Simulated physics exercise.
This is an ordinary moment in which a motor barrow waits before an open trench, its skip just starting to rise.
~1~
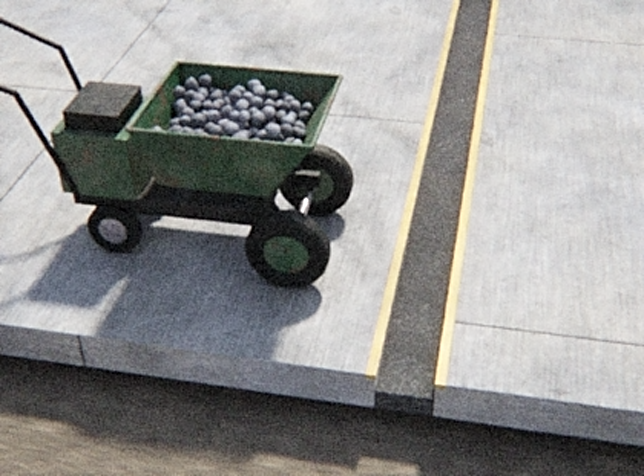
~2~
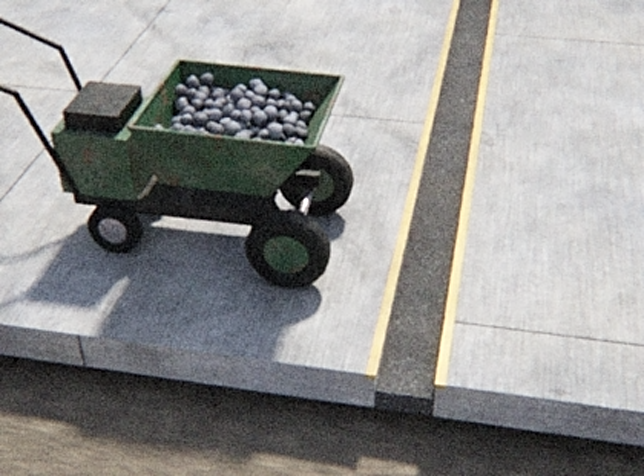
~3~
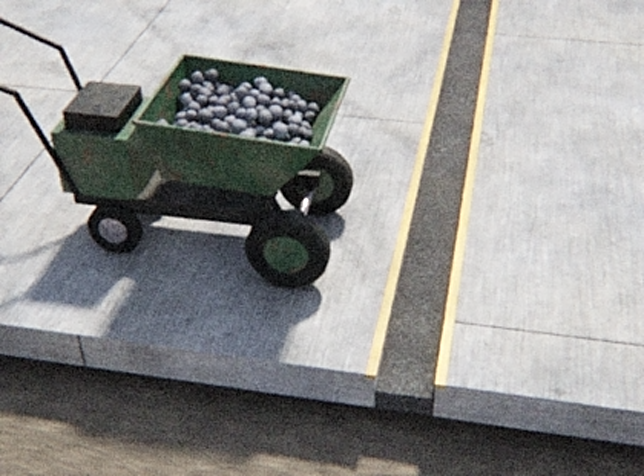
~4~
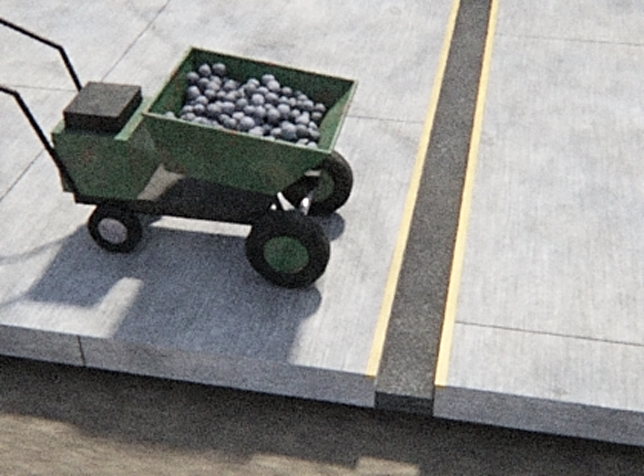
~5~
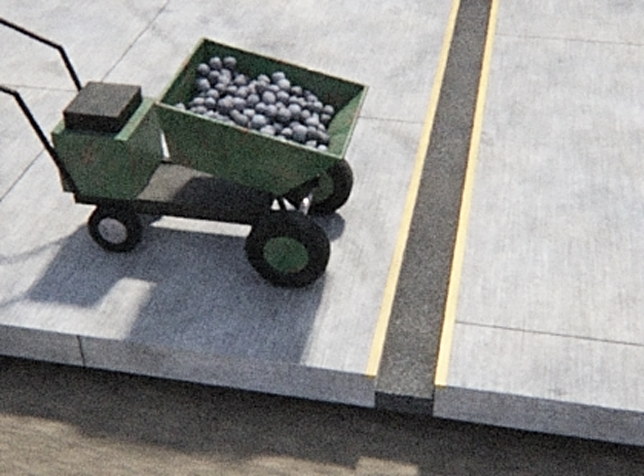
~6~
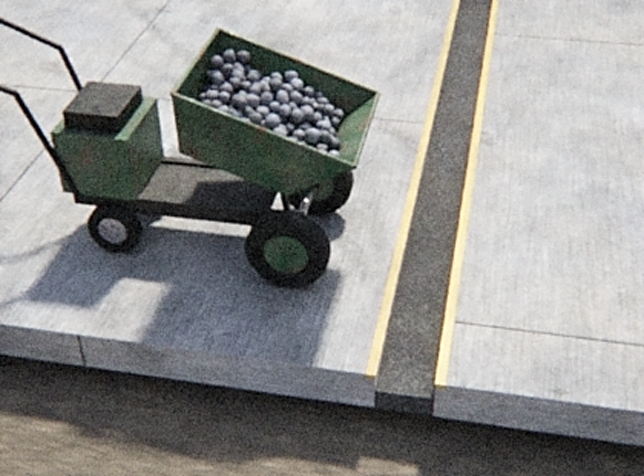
The green skip of a small motor barrow, heaped with round grey cobbles, lifts at its left end and tilts gradually toward the right, its lip dipping a little. The barrow stands on black-tyred wheels at the left, handles behind, on pale concrete beside a narrow dark strip edged in yellow. Seen from above and to one side, the wheels and camera stay still while the shadow shifts.
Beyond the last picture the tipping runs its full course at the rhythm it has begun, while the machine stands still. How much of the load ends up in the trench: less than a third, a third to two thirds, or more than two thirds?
Trench receives a third to two thirds.
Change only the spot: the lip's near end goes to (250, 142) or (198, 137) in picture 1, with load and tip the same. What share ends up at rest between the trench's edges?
The shares come out close to 50 and 20 per cent, in that order.
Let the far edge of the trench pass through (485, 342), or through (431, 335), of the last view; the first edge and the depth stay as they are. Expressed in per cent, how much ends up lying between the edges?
Lab note: Case 1 around 90 %, case 2 30 %.
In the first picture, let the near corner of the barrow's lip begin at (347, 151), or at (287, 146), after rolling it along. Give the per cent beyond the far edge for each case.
In order: About 80 % and 30 %.
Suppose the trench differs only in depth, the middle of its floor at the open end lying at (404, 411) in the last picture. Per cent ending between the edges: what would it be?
Estimate: Approx. 60 per cent.
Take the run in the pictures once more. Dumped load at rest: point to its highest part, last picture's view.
Roughly (465, 230).
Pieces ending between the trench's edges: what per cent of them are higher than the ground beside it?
I'd estimate around 50 %.
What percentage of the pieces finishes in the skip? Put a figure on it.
Something like 0 in every hundred.
Soon after the last picture, skip tipped steeply; all in the skip.
A little later, skip tipped steeply; most in the skip; a stray few in or heaped over the trench; a small part beyond it; a small part falling.
Later still, skip tipped right over; about a quarter in the skip; about a third in or heaped over the trench; about half beyond it.
By the end, skip tipped right over; a stray few in the skip; a stray few short of the trench; about half in or heaped over the trench; about half beyond it.
